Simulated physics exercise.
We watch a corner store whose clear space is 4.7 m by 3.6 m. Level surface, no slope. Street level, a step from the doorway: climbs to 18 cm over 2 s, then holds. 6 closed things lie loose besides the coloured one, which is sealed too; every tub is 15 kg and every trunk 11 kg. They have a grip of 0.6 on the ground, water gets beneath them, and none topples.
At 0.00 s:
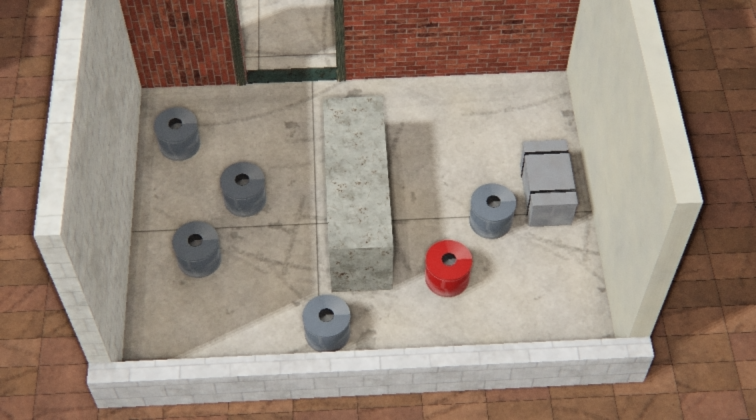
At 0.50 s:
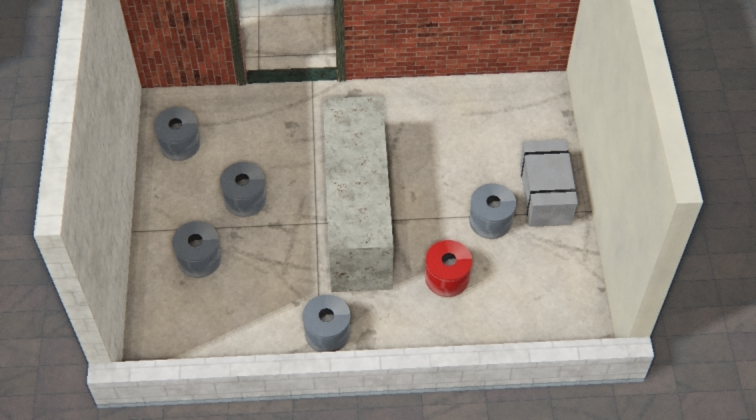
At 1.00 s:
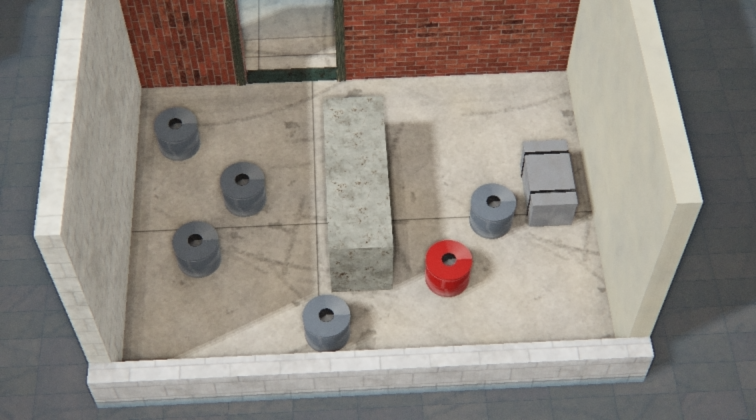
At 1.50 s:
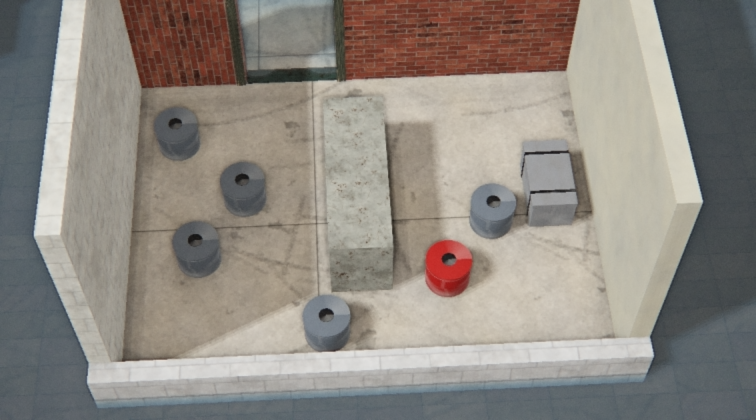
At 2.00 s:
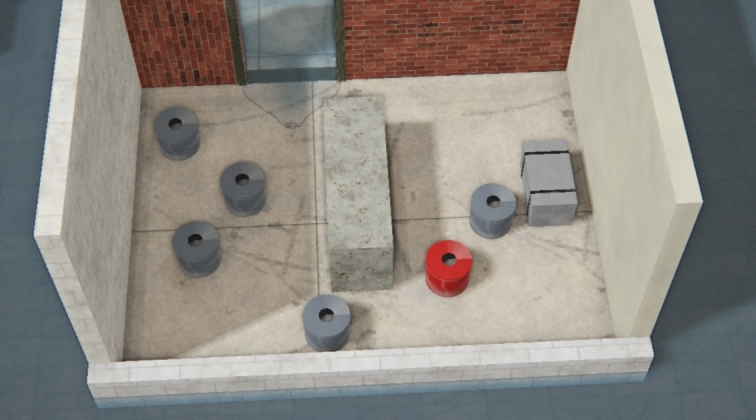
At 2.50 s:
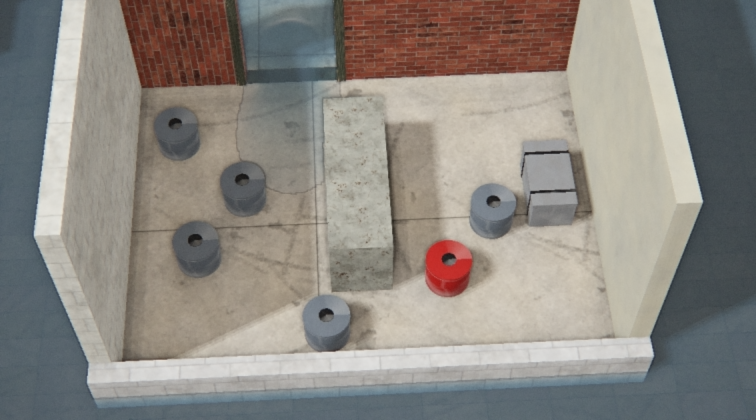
A bright red tub stands right of centre on the pale stained floor of a small open-topped room with brick at the back, seen from high above by a still camera. Grey tubs stand on both sides of a long speckled block, with a grey trunk at right. Outside, the brown paving turns dark blue-grey under water, which then spreads thinly through the doorway while everything inside stays put.
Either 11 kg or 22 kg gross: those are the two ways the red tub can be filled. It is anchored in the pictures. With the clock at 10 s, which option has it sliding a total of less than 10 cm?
Either amount serves.
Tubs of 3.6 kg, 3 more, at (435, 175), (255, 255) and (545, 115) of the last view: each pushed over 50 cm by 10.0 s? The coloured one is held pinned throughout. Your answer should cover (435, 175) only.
The shift ends up within the mark.
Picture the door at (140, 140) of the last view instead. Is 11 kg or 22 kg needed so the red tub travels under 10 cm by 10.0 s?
Answer: The lower mass works.
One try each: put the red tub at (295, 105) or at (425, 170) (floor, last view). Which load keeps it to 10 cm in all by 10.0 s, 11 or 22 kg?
Result, try 1: Both fail; try 2: Both pass.
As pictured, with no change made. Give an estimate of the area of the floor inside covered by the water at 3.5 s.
Near 4.5 m2 in all.
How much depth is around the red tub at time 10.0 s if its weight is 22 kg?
About 3 cm.
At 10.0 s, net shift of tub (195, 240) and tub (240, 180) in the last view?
Shifts: 10 cm / 20 cm.
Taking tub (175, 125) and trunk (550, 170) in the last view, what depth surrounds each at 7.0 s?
Roughly 4 and 3 cm.
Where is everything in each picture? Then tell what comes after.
In the first frame, the red tub at (449, 260), on the bottom; 0.0 m2 under water; 0 of 7 have shifted.
In the second frame, the red tub at (449, 260) rests on the ground; water covers 0.0 m2; 0 of 7 have shifted.
In the third frame, the red tub at (449, 260), on the bottom; water covers 0.0 m2; 0 of 7 have shifted.
In the fourth frame, the red tub at (449, 260), on the bottom; water covers 0.0 m2; 0 of 7 have shifted.
In the fifth frame, the red tub at (449, 260), on the bottom; water covers 0.4 m2; 0 of 7 have shifted.
In the sixth frame, the red tub at (449, 260) rests on the ground; 1.4 m2 under water; 0 of 7 have shifted.
After 3.5 s the red tub would be 0 cm from its start with 11 kg and 0 cm from its start with 22 kg; 0 cm of water round it then.
After 4.5 s the red tub would be 0 cm from its start with 11 kg and 0 cm from its start with 22 kg; 0 cm of water round it then.
After 7.0 s the red tub would be 0 cm from its start with 11 kg and 0 cm from its start with 22 kg; 1 cm of water round it then.
After 10.0 s the red tub would be 0 cm from its start with 11 kg and 0 cm from its start with 22 kg; 3 cm of water round it then.
